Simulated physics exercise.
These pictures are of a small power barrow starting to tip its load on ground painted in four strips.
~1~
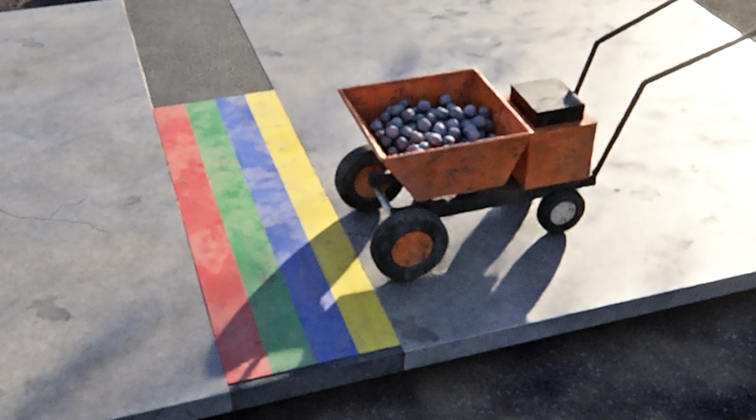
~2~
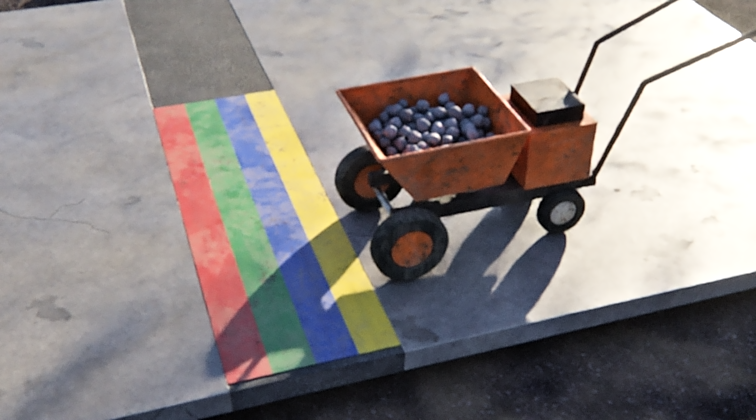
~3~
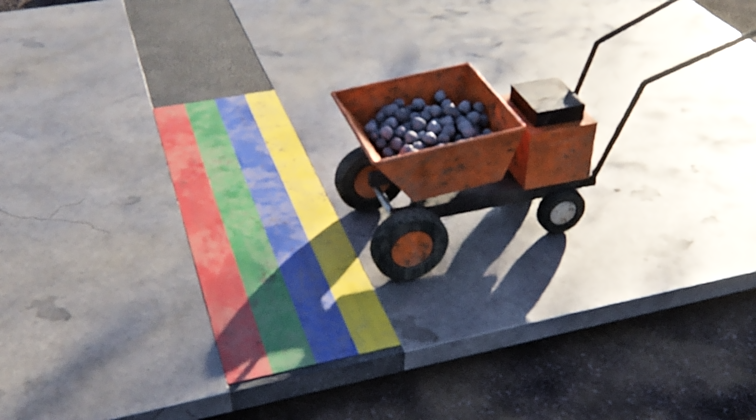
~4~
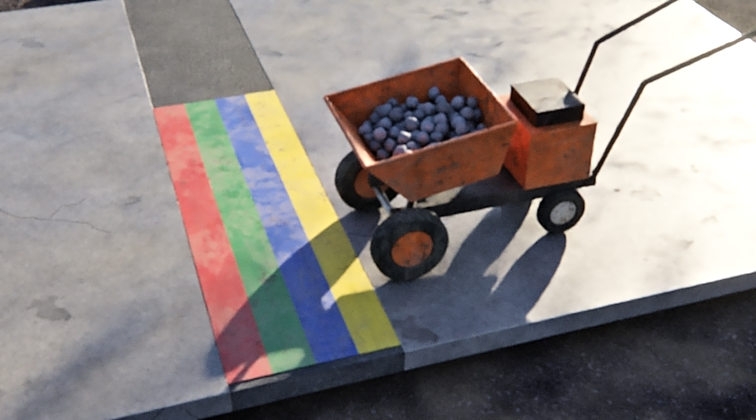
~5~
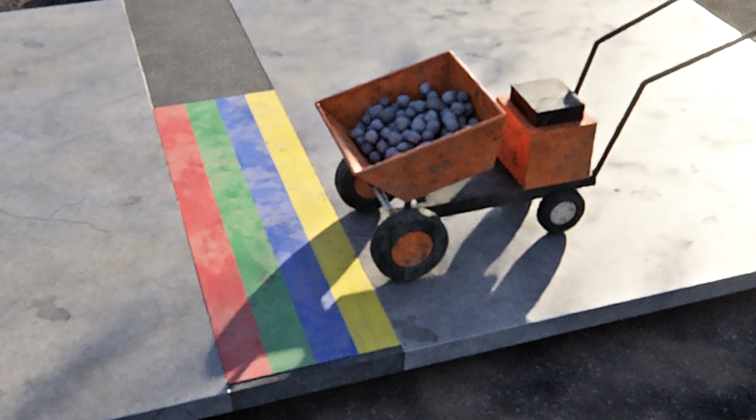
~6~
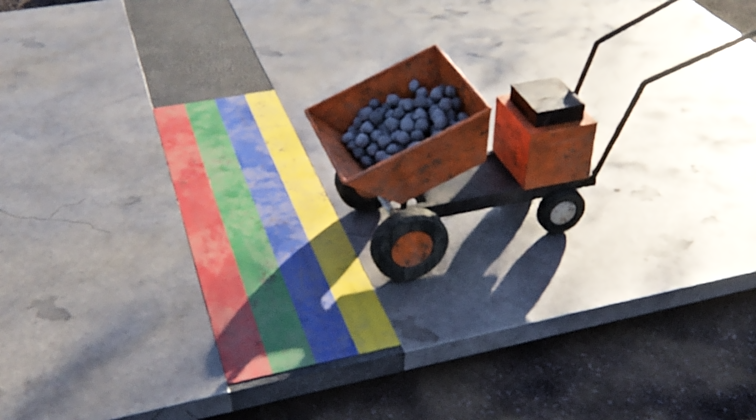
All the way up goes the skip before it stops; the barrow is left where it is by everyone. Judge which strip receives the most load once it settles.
The strip receiving the most is the green one.
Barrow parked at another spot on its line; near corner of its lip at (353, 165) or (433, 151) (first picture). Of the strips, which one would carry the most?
That red strip at the first place, then the blue one at the second.
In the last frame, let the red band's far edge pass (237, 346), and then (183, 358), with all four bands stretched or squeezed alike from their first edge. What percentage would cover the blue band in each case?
Shares in turn: 0 %; 30 %.
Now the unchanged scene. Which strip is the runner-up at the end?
Second: That red strip.
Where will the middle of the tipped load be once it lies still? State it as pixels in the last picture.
Somewhere close to (253, 263) in the last picture.
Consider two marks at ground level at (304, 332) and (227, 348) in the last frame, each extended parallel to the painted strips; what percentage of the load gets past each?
In order: 70 per cent, then 10 per cent.
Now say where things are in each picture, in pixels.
The first picture shows lip of the skip near (382, 160), level; top of the load near (424, 126), round cobbles; yellow strip near (364, 314); blue strip near (323, 323); green strip near (282, 332); red strip near (239, 341).
The second picture shows lip of the skip near (380, 161), tipped barely; top of the load near (438, 130).
The third picture shows lip of the skip near (375, 164), tipped barely; top of the load near (447, 123).
The fourth picture shows lip of the skip near (366, 168), tipped a little; top of the load near (440, 120).
The fifth picture shows lip of the skip near (356, 175), tipped a little; top of the load near (446, 116).
The sixth picture shows lip of the skip near (345, 183), tipped clearly; top of the load near (435, 112); yellow strip near (364, 314); blue strip near (323, 323); green strip near (282, 332); red strip near (239, 341).
Shortly afterwards, skip tipped steeply; the whole lot in the skip.
Next, skip tipped steeply; all but a few in the skip; only a few over the blue strip; a little over the green strip.
Some moments later, skip tipped right over; near a third in the skip; a little over the blue strip; near a third over the green strip; a little over the red strip; a little off the paint.
In the end, skip tipped right over; near a quarter in the skip; none at all over the yellow strip; a little over the blue strip; near half over the green strip; near a quarter over the red strip; a little off the paint.
